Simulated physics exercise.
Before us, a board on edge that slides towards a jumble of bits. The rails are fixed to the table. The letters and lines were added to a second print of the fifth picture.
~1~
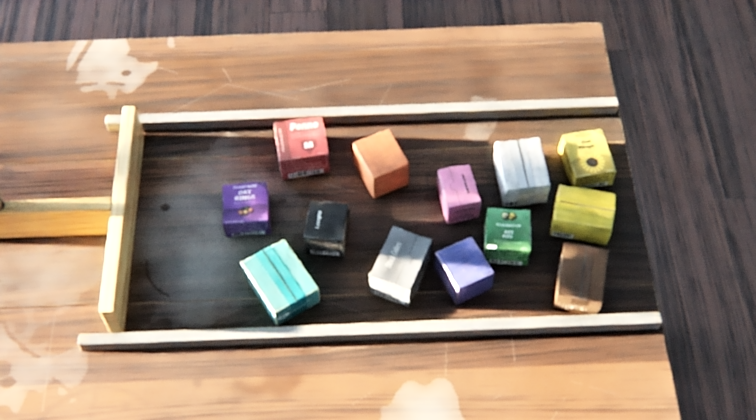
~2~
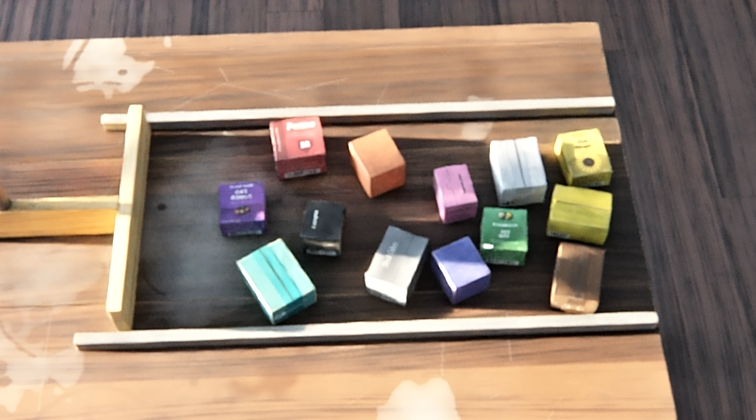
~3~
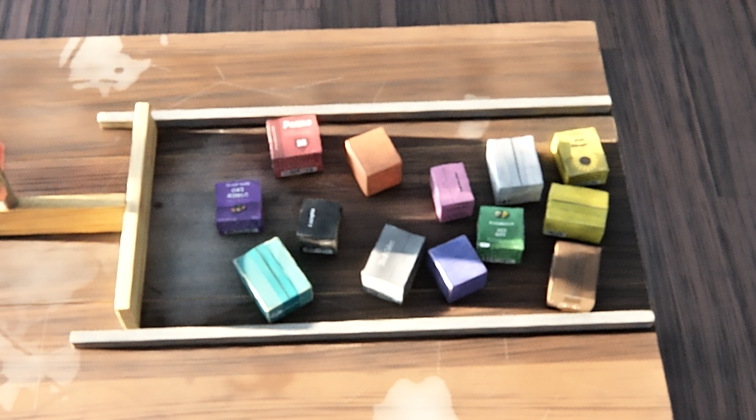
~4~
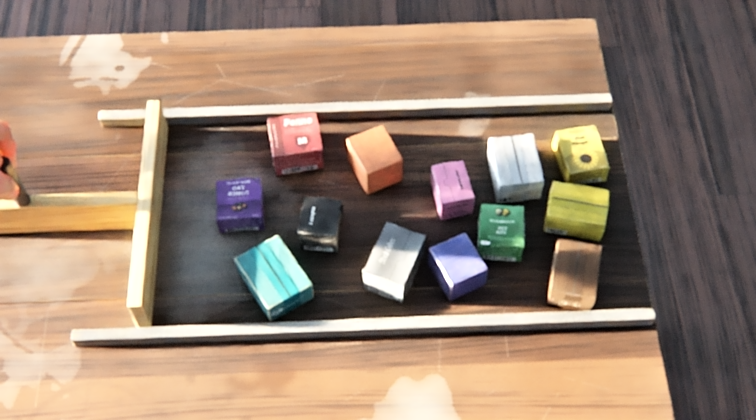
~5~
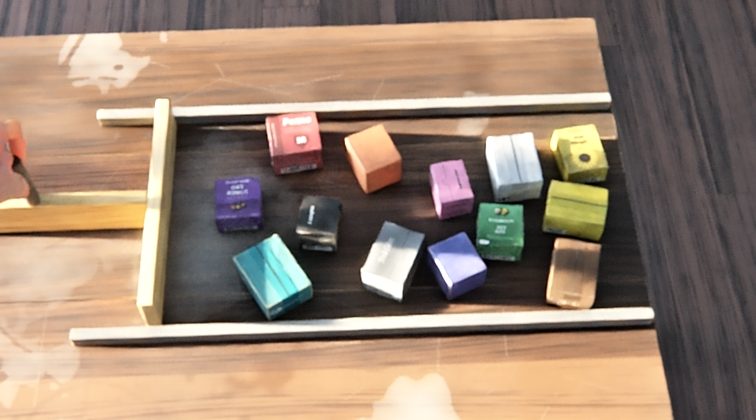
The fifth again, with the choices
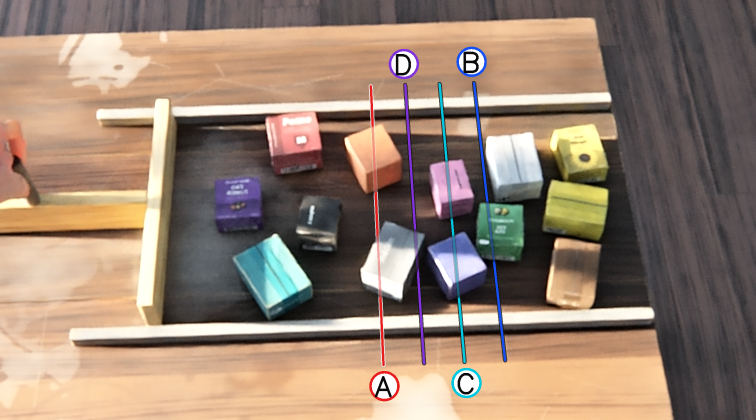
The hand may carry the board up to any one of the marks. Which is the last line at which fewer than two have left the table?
No second one falls up to C.
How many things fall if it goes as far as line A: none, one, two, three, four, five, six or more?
By then, none.
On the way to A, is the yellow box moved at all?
No.
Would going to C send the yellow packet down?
No.
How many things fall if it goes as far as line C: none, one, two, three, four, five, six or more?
In all, none.
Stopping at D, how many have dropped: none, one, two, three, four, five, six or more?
In all, none.
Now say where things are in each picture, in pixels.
The first picture shows yellow packet (587, 160); green packet (507, 236); blue block (464, 271).
The second picture shows board (126, 202); pink box (455, 193).
The third picture shows board (133, 199); grey packet (394, 265).
The fourth picture shows board (145, 197); orange block (375, 160).
The fifth picture shows board (155, 196); yellow box (576, 210); black packet (320, 224); purple box (239, 205).
On the marked copy, A at (377, 214); B at (488, 210); C at (451, 211); D at (414, 213).
With C. Early on, board (261, 192); turquoise box (294, 279); black packet (336, 224).
Further on, board (368, 188); green packet (516, 234); blue block (500, 283).
At the end, board (447, 186); yellow box (624, 204); yellow packet (608, 147); none fallen.
As for the rest, A is within the limit but short; B drops three; D is within the limit but short.
